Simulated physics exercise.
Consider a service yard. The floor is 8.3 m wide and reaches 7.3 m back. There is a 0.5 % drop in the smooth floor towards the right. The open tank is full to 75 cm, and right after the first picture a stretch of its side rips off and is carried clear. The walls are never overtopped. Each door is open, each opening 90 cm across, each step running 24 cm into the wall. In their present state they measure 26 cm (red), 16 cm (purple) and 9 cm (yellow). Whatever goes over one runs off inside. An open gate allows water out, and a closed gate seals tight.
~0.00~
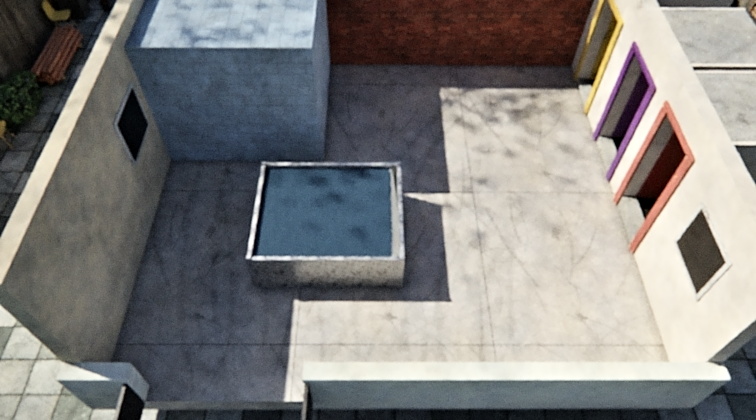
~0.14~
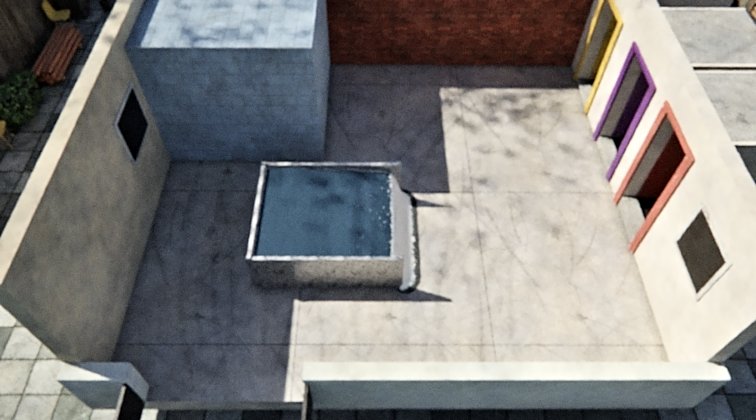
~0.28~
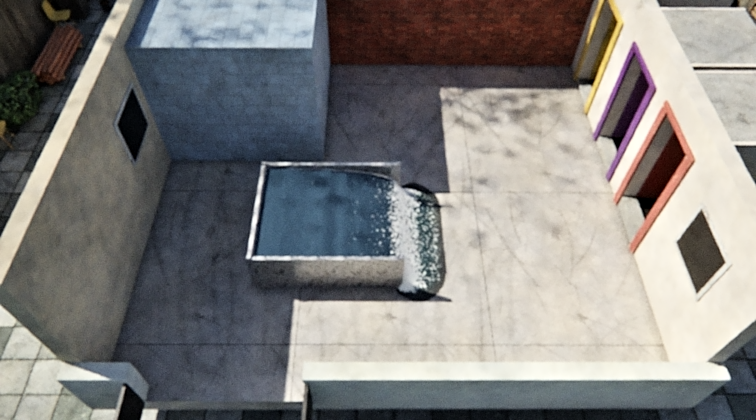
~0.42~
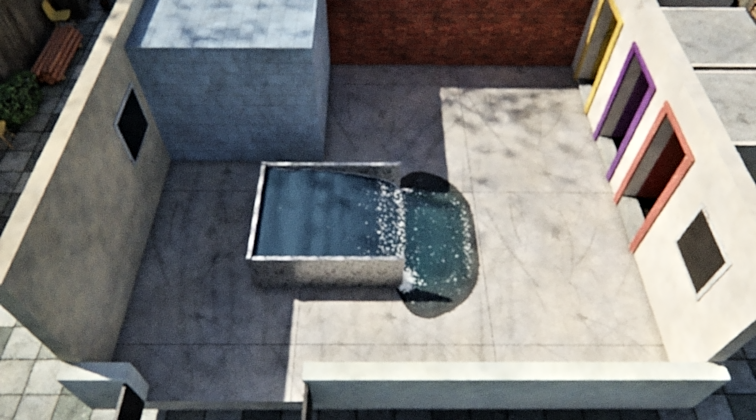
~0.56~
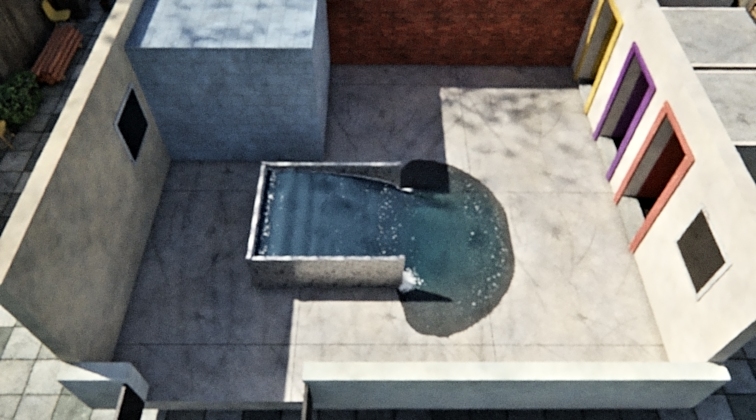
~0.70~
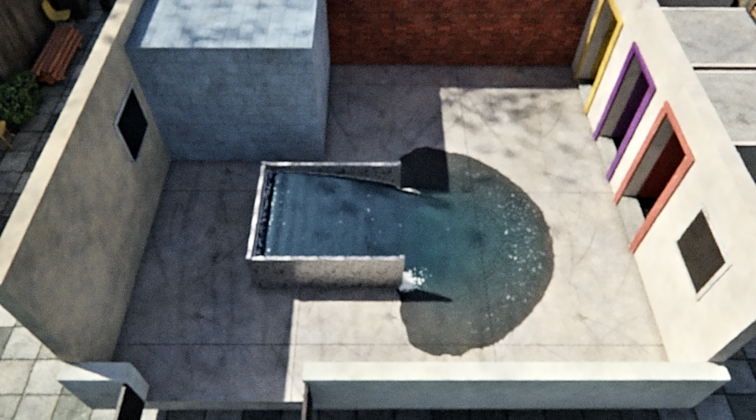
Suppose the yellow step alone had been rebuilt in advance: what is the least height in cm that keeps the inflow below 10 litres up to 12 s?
About 14.5 cm.
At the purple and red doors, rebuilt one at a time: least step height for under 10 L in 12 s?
About 21 cm at purple and 30 cm at red.
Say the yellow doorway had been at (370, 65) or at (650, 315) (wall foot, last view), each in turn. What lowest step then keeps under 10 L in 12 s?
Around 11.5 and 27 cm respectively.
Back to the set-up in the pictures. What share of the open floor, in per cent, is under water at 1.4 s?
I'd say near 40 percent.
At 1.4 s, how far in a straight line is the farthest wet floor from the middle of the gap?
Near 4.4 m, more or less.
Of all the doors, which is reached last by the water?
It is the yellow one.
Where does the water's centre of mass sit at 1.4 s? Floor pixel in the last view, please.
Around (418, 238).
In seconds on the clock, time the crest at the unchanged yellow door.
It peaks at about 6.0 s.
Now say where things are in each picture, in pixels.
The first frame shows still water, 75 cm deep, in the open tank at (329, 211); the yellow door at (596, 56) is dry.
In the second frame, the front is at (415, 259), 0.3 m from the gap at (397, 229); 0.4 m2 of floor is wet, 75 cm left at the back.
In the third frame, the gap is at (397, 230), the front 0.7 m out at (441, 271); the back of the open tank holds 75 cm.
In the fourth frame, the gap is at (397, 231), the front 1.3 m out at (474, 271); the back of the open tank holds 74 cm.
In the fifth frame, water pours out at (397, 232) and has run 1.9 m, to (509, 265); about 8 cm deep outside, 67 cm at the back.
In the sixth frame, the front is at (549, 250), 2.6 m from the gap at (397, 232); 7.7 m2 of floor is wet, 63 cm left at the back; 3.1 m in a straight line remain to the yellow door at (596, 56).
After 1.4 s water covers 40 % of the floor, deepest (35 cm) near (627, 233); it has not reached the yellow door.
After 3.0 s water covers 45 % of the floor, deepest (36 cm) near (677, 385); 13 cm at the yellow door, 2 litres in over its 9 cm step.
After 12.0 s water covers 100 % of the floor, deepest (12 cm) near (340, 192); 8 cm at the yellow door, 73 litres in over its 9 cm step.
At the yellow door as built, the water arrived by 2.3 s and peaked near 16 cm at 6.0 s.
Run again over the same 12 s with other heights there, 23 litres in over 12.5 cm, 3 litres over 17 cm. The limit of 10 litres is kept from about 14.5 cm up.
